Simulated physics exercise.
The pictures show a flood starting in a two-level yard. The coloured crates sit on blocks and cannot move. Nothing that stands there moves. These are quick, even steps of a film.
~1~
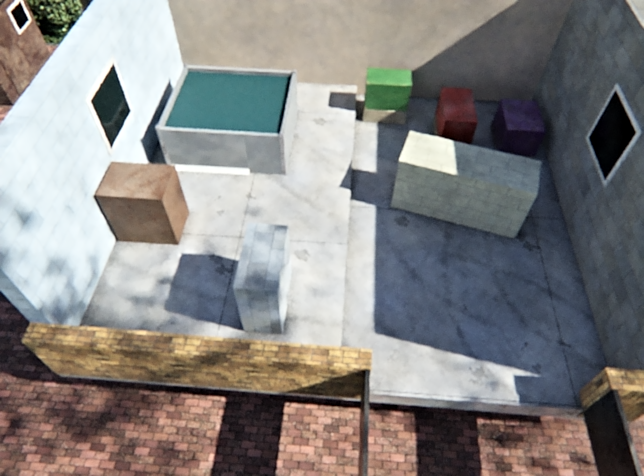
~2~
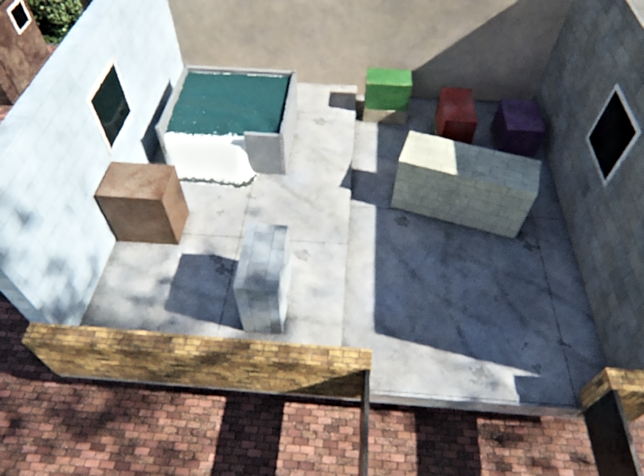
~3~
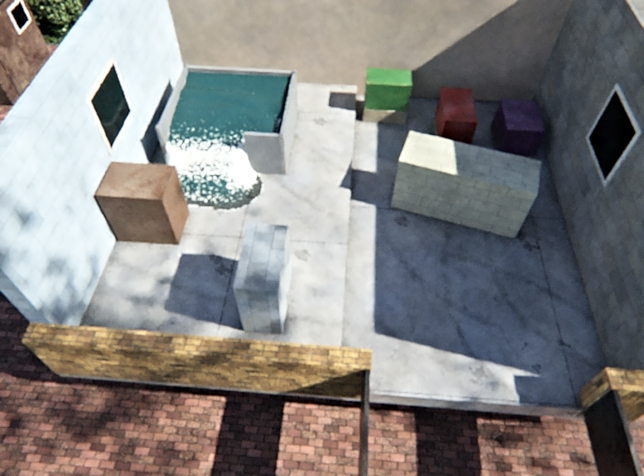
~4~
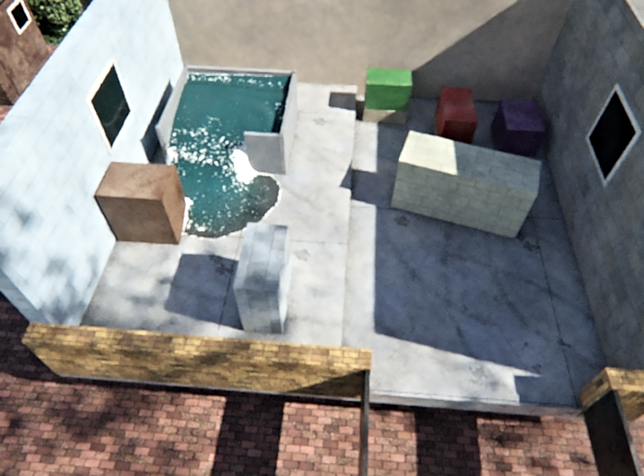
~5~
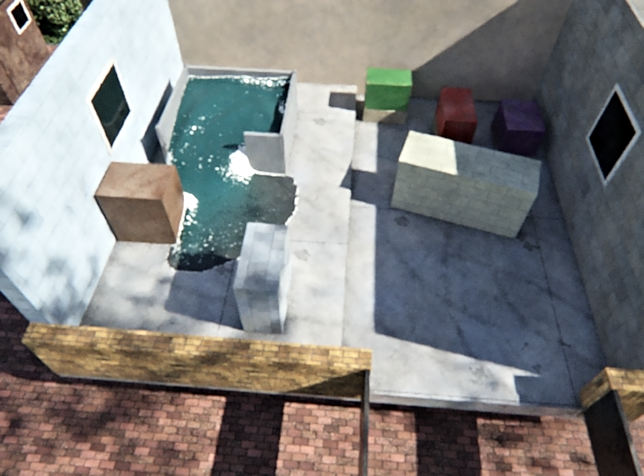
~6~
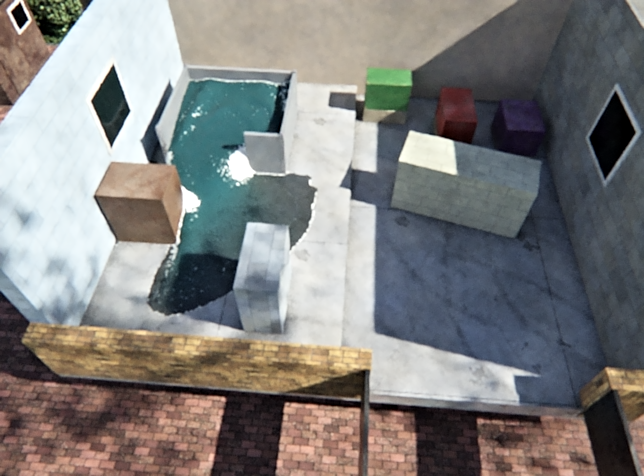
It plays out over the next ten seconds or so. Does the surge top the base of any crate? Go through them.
In the end: The green crate stays dry; the purple crate gets wet; the red crate stays dry.
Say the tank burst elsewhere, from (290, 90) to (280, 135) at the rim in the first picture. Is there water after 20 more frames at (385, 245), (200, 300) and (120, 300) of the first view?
One after the other: Flooded, clear, not flooded.
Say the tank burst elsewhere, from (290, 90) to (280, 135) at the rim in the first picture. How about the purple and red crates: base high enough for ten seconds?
Purple crate ends up wet; red crate is soaked.
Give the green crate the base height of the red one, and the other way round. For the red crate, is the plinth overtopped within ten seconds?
Then: The red crate remains dry.
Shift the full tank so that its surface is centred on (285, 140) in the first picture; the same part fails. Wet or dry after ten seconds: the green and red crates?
Then: Green escapes it; red escapes it.
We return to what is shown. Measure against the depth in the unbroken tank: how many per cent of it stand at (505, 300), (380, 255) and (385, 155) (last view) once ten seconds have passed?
Roughly 6, 4 and 10 per cent, in turn.
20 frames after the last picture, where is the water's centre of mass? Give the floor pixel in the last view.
I would point to (244, 201).
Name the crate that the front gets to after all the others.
That is the one in purple.
A moment on, water covers 25 % of the floor; the green crate not reached, the purple crate not reached, the red crate not reached.
Next, water covers 35 % of the floor; the green crate not reached, the purple crate not reached, the red crate not reached.
Then, water covers 70 % of the floor; the green crate water round its plinth, the purple crate not reached, the red crate not reached.
Later, water covers 90 % of the floor; the green crate water round its plinth, the purple crate water round its plinth, the red crate water round its plinth.
In the end, water covers 100 % of the floor; the green crate stayed above the water, the purple crate was topped, the red crate stayed above the water.
